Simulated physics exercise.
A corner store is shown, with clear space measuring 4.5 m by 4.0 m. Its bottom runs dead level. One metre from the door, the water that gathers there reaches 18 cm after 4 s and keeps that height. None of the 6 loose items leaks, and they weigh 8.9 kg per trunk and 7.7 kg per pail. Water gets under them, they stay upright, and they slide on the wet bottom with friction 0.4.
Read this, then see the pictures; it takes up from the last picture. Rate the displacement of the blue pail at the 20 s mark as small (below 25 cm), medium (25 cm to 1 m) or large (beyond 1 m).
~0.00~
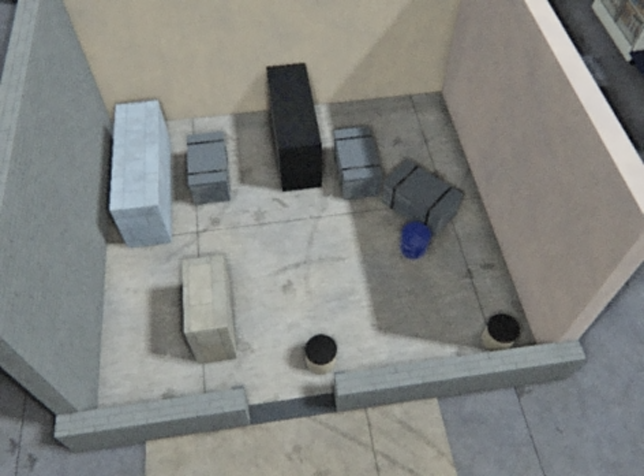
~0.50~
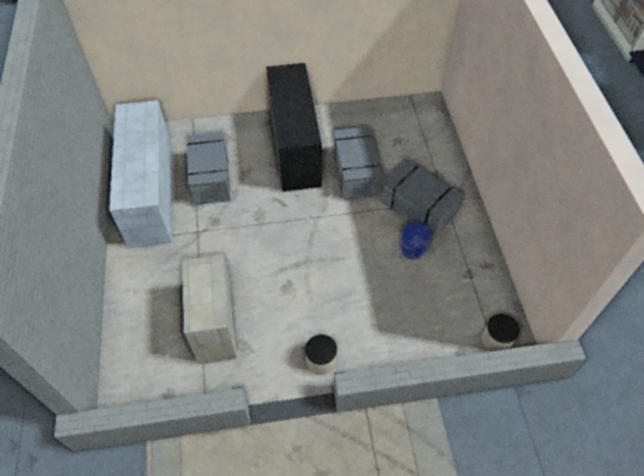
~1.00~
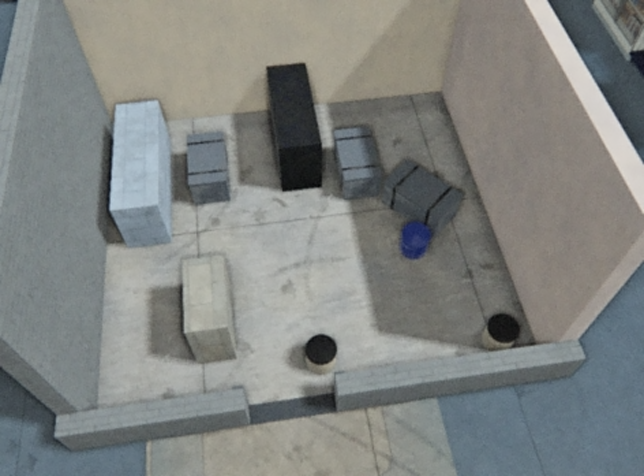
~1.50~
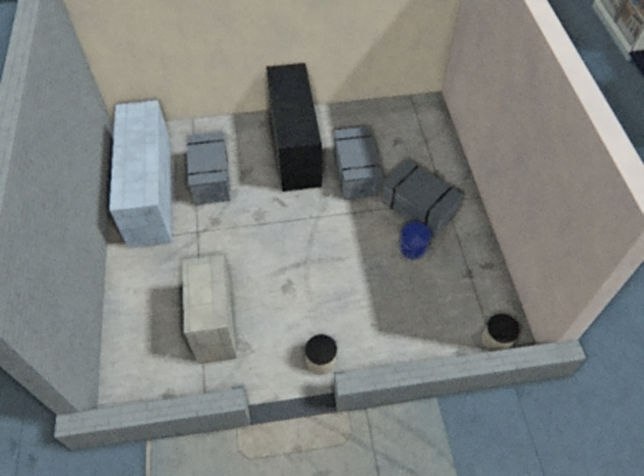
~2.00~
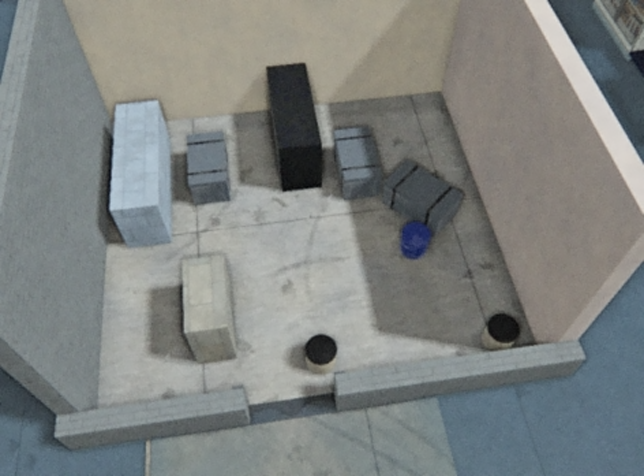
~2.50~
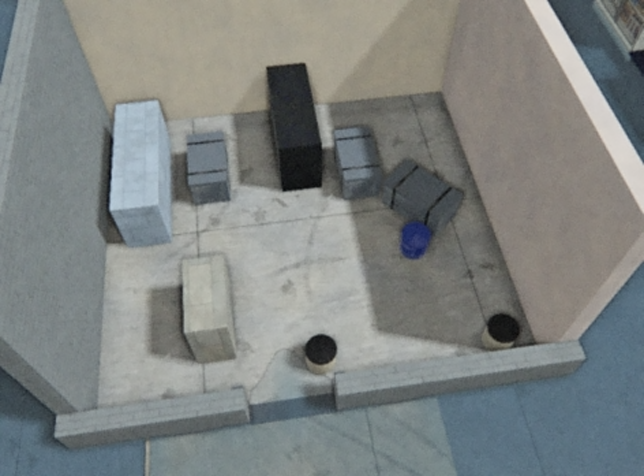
Small.
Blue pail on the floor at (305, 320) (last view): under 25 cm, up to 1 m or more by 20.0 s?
Well, it gets shoved far.
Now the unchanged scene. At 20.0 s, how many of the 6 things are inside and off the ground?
I'd say 3 of them.
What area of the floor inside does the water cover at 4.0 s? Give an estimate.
Wet area: Approx. 3.0 m2.
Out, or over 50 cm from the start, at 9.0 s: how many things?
By that time the total stands at 3.
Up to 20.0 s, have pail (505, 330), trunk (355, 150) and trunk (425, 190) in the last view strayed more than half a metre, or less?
Well, in sequence it's smaller, farther, farther.
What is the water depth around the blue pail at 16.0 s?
Roughly 4 cm at that moment.
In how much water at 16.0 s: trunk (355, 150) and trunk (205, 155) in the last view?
Around 6 cm and 12 cm.
After 4.0 s the blue pail is near (416, 234), 0.0 m from its start, aground; 0 afloat.
After 9.0 s the blue pail is near (416, 234), 0.0 m from its start, aground; 2 afloat.
After 16.0 s the blue pail is near (416, 234), 0.0 m from its start, aground; 3 afloat.
After 20.0 s the blue pail is near (416, 234), 0.0 m from its start, aground; 3 afloat.
